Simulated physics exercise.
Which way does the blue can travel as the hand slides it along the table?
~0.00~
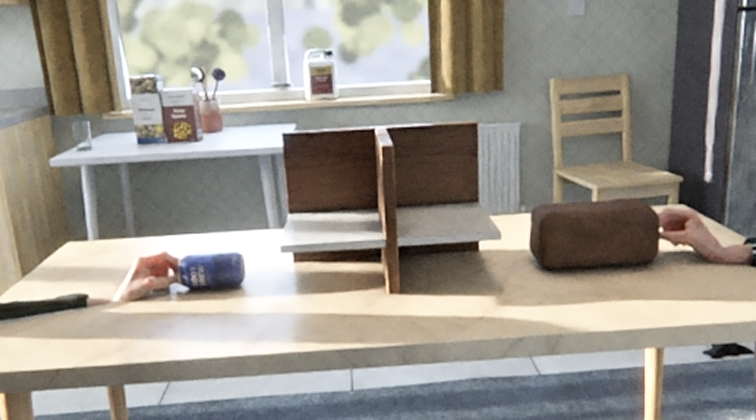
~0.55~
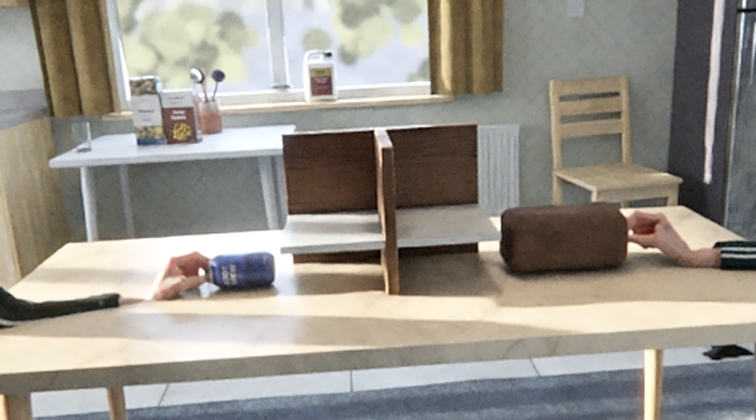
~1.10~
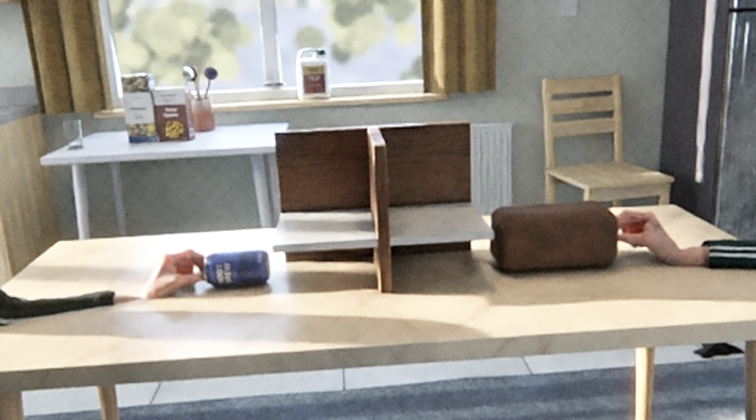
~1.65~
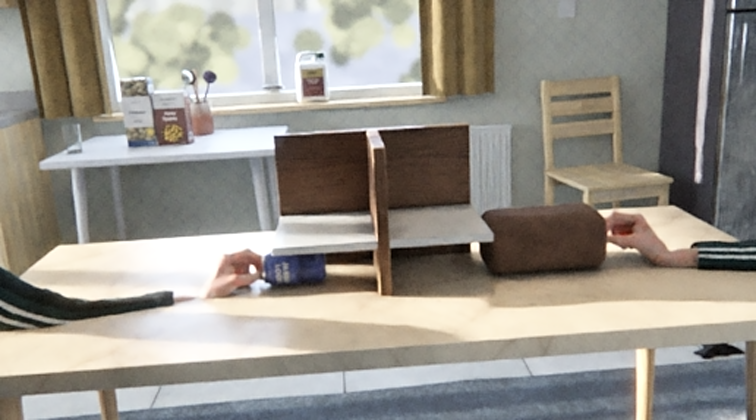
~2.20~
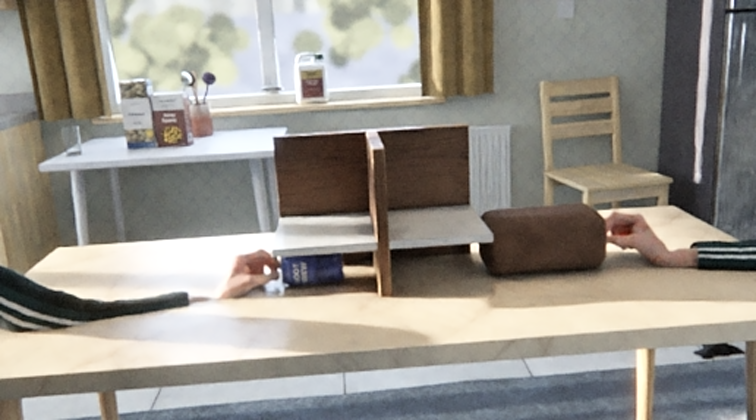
The blue can moves to the right, going in under the left side of the shelf.
